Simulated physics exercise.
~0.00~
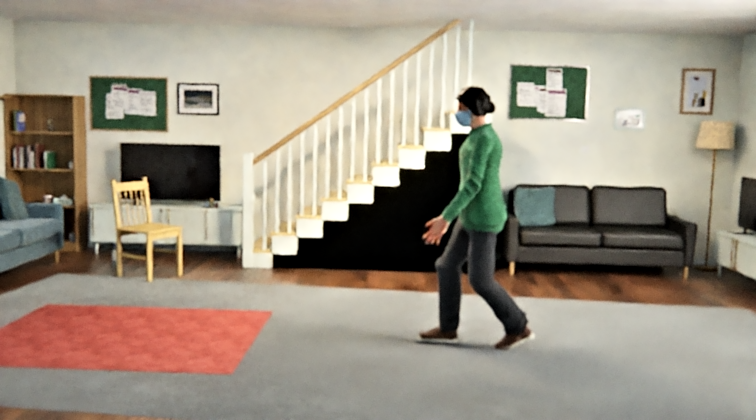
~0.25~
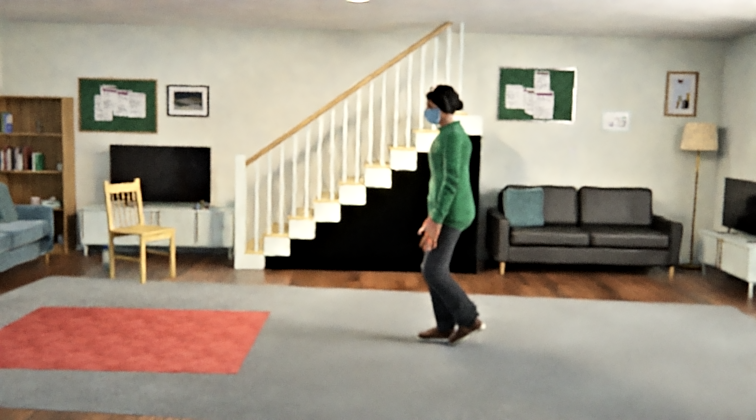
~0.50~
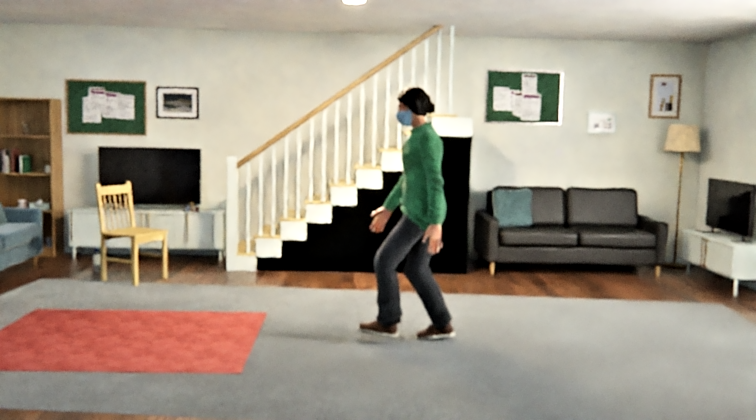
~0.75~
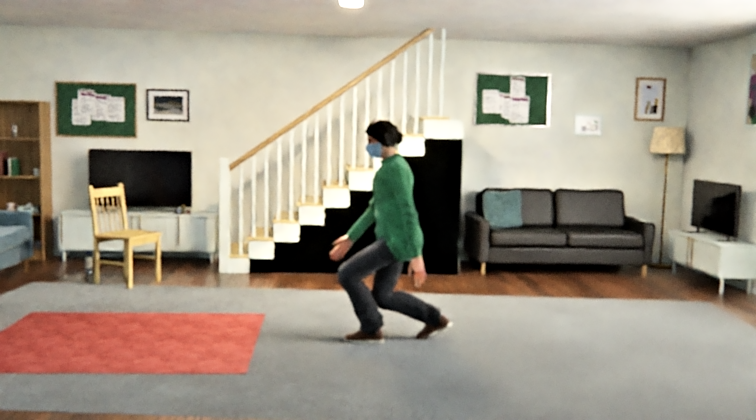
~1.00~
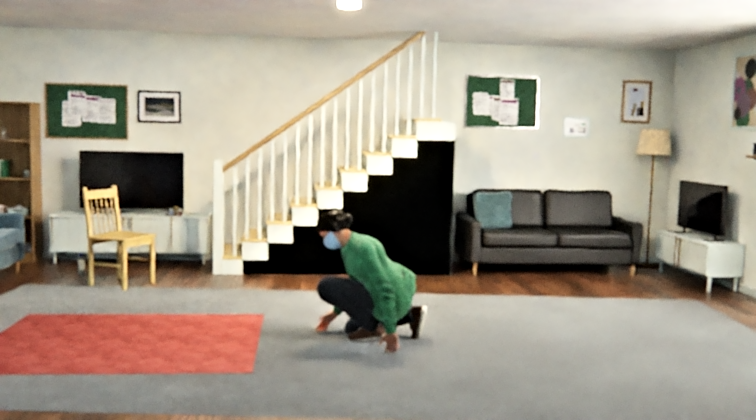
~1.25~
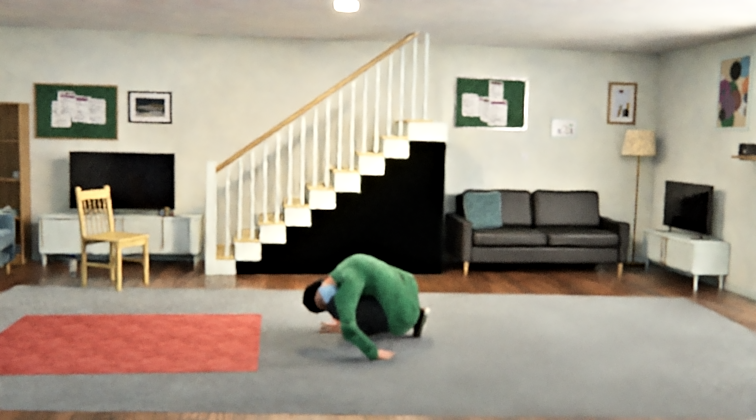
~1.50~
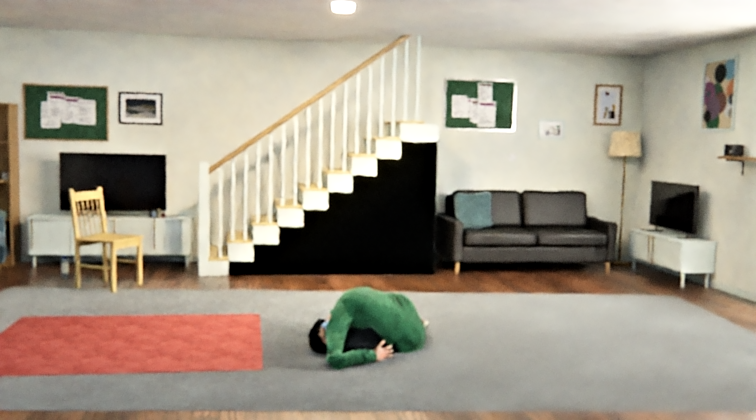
In a living room with a staircase, a person in a green sweater and face mask walked left towards a red mat, bent their knees, sank into a crouch with hands reaching down, and ended curled face-down on the grey carpet, short of the mat.
